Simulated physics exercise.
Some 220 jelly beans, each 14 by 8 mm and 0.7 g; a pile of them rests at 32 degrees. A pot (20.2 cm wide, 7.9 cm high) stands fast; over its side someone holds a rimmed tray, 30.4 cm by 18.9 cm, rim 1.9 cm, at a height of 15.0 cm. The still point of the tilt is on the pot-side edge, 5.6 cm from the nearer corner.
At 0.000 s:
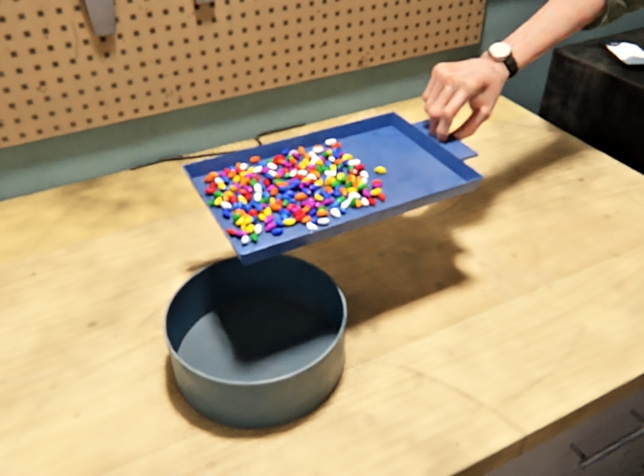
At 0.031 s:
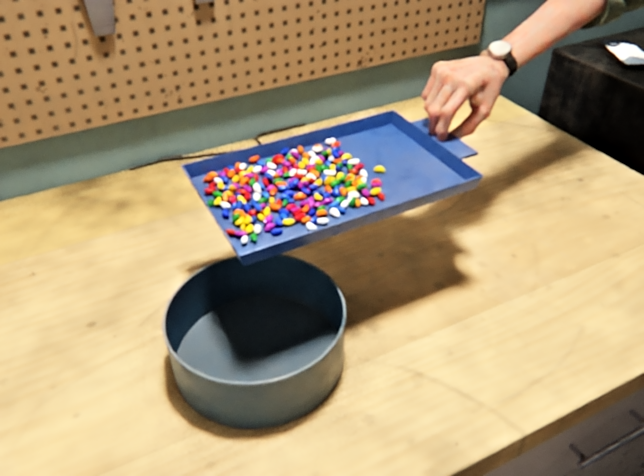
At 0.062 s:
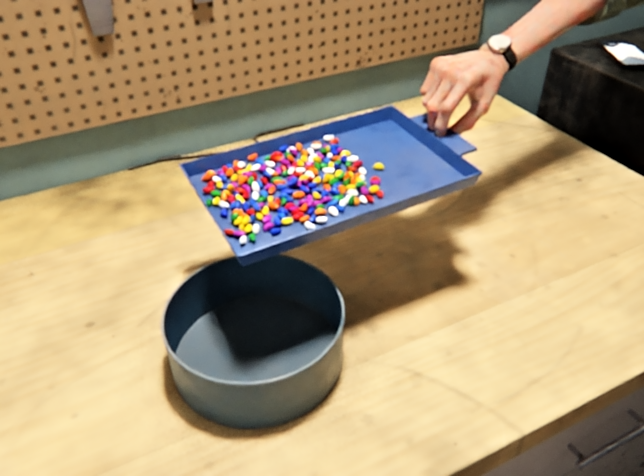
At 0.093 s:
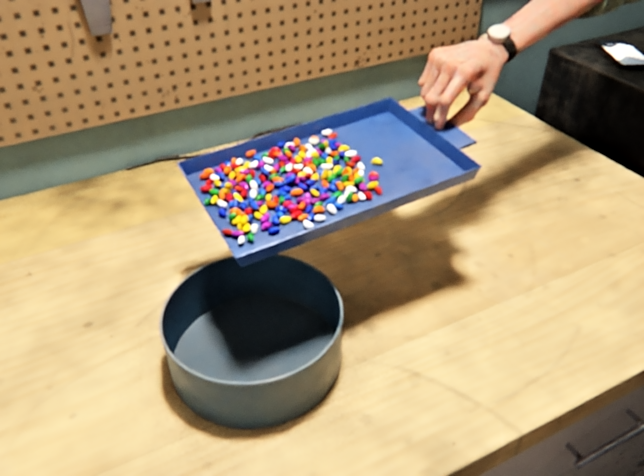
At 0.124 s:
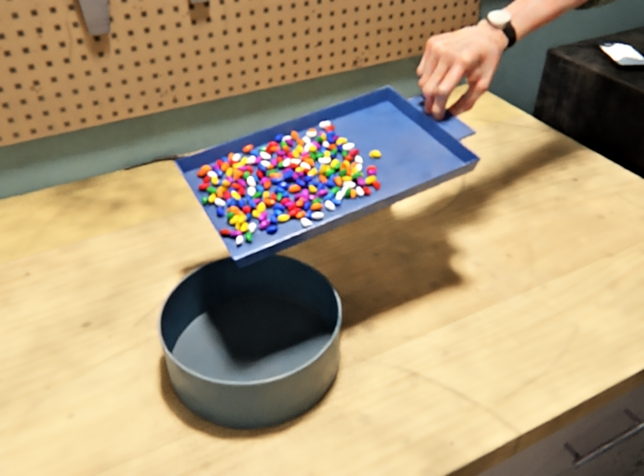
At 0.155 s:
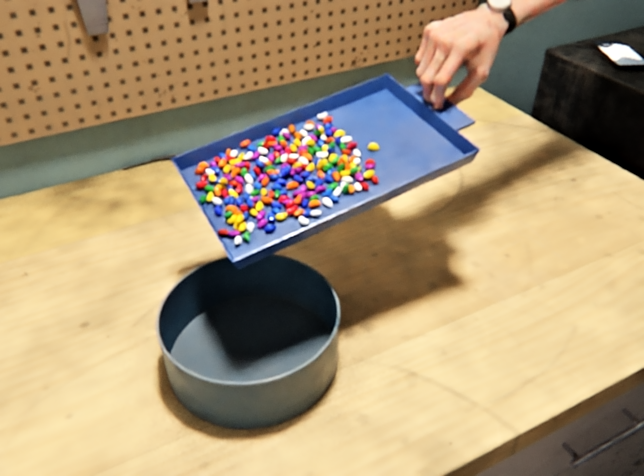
A hand at the right holds a blue rimmed tray of colourful jelly beans level above a round dark pot on a wooden table, then slightly raises the tray's right end, tilting it gently down toward the left.
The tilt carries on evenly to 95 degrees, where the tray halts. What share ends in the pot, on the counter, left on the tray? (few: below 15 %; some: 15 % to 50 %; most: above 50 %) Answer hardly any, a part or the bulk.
Pot: The bulk, counter: Hardly any, tray: Hardly any.
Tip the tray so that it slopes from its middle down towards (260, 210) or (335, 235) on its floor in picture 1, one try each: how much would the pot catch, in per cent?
About 50 and 95 per cent.
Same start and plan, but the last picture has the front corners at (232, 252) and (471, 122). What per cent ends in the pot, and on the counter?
Pot 35, counter 65.
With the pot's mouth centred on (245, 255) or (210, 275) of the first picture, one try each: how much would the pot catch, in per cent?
About 10 and 70 per cent.
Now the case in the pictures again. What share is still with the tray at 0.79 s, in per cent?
About 65 per cent.
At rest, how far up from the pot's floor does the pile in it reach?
About 2.5 cm.
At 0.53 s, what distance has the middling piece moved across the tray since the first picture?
Some 6 cm.
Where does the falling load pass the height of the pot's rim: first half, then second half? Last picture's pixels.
First near (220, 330), later near (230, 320).
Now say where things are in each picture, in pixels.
The first frame shows tray tilt 0 degrees, front corners at (243, 251) and (478, 176); middle of the pieces at (293, 186); pot at (256, 311).
The second frame shows tray tilt 0 degrees, front corners at (242, 251) and (477, 174); middle of the pieces at (292, 185).
The third frame shows tray tilt 2 degrees, front corners at (241, 252) and (477, 171); middle of the pieces at (291, 184).
The fourth frame shows tray tilt 4 degrees, front corners at (239, 253) and (476, 165), lowest corner left front; middle of the pieces at (289, 181).
The fifth frame shows tray tilt 7 degrees, front corners at (237, 255) and (475, 157), lowest corner left front; middle of the pieces at (287, 177).
The sixth frame shows tray tilt 10 degrees, front corners at (235, 256) and (474, 149), lowest corner left front; middle of the pieces at (284, 172); pot at (249, 311). The tray's pace is about 110 degrees a second.
After 0.53 s, tilt 51 degrees; the tray holds 100 %, the pot 0 %.
Then, at 0.79 s, tilt 79 degrees; the tray holds 65 %, the pot 20 %.
Then, at 1.15 s, tilt 95 degrees; the tray holds 5 %, the pot 95 %.
At rest (1.8 s), pot 100 %, counter 0 %, tray 0 %.
